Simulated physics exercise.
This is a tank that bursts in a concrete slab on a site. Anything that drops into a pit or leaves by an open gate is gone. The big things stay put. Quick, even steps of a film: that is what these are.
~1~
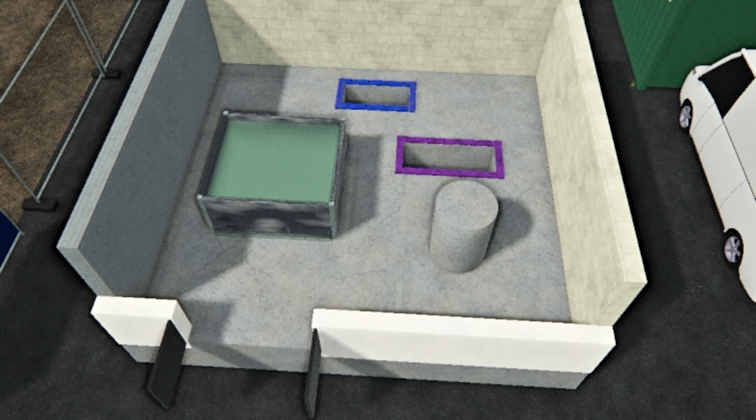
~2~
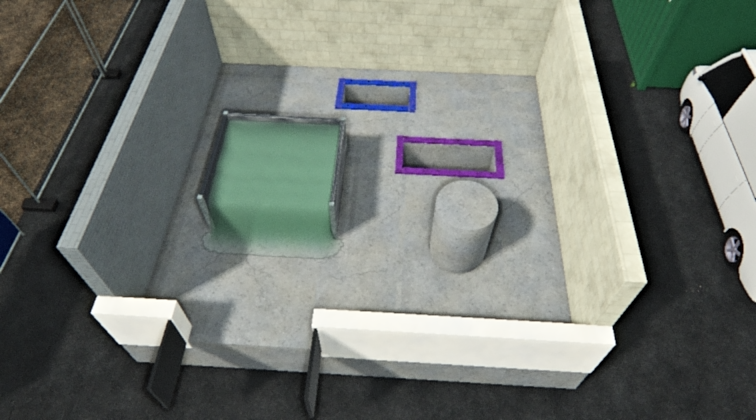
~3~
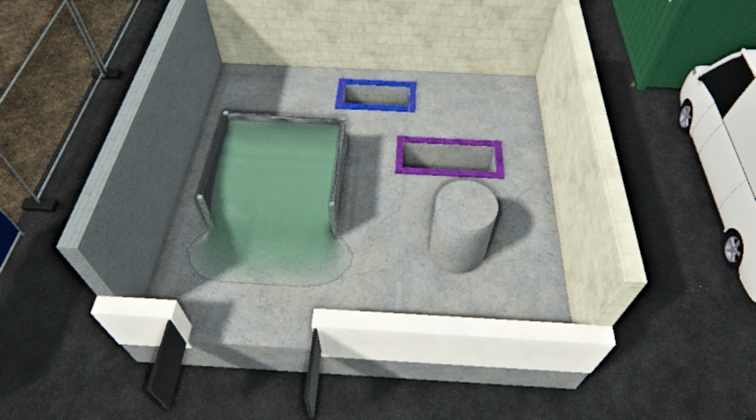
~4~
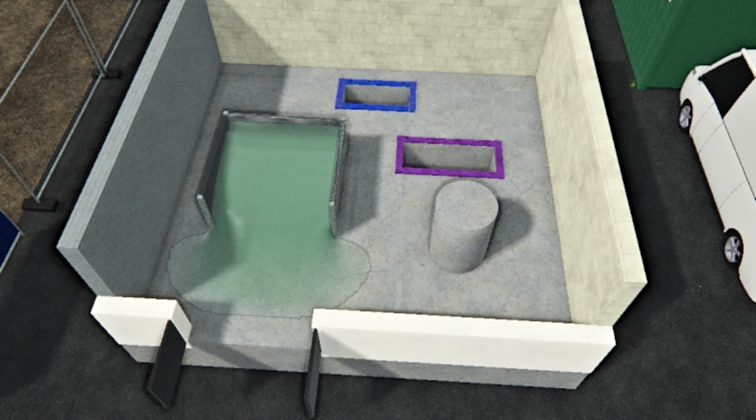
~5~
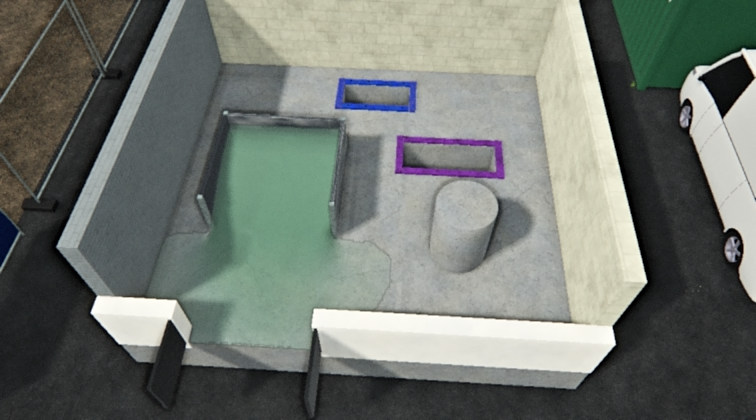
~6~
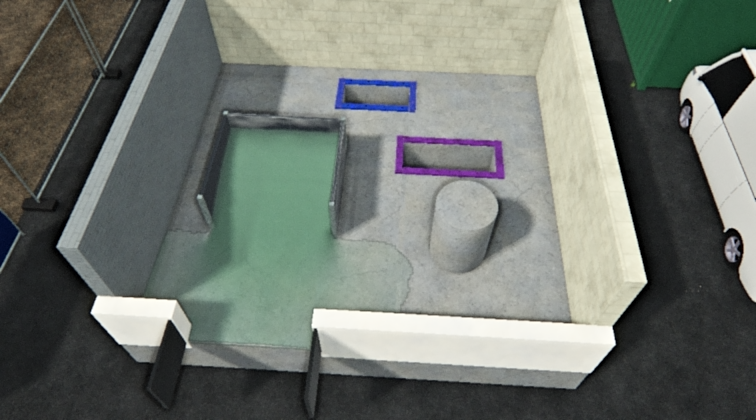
In a walled concrete yard, green water bursts from a tank's front and spreads outward.
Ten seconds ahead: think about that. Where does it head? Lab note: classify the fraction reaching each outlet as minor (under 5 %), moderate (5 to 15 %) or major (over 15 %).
Fractions by outlet: Gate major; purple pit minor; blue pit minor.
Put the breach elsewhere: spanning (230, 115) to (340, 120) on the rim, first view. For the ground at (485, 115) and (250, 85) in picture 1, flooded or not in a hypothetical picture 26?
In the order asked: Sodden, sodden.
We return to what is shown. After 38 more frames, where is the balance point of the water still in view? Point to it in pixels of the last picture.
It's close to (338, 211).
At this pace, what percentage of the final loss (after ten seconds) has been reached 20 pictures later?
About 80 per cent.
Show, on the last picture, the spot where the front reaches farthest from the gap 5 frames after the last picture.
Estimated pixel: (509, 343).
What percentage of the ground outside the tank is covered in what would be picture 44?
It comes to roughly 70 in a hundred.
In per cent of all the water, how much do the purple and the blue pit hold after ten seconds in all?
Roughly 0 percent first, and 0 percent second.
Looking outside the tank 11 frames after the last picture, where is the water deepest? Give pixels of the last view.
Somewhere around (138, 322).
A moment on, water covers 25 % of the floor; the gate 20 %, the purple pit 0 %, the blue pit 0 %.
Next, water covers 30 % of the floor; the gate 38 %, the purple pit 0 %, the blue pit 0 %.
Then, water covers 45 % of the floor; the gate 53 %, the purple pit 0 %, the blue pit 0 %.
Later, water covers 70 % of the floor; the gate 63 %, the purple pit 0 %, the blue pit 0 %.
In the end, water covers 95 % of the floor; the gate 68 %, the purple pit 0 %, the blue pit 0 %.
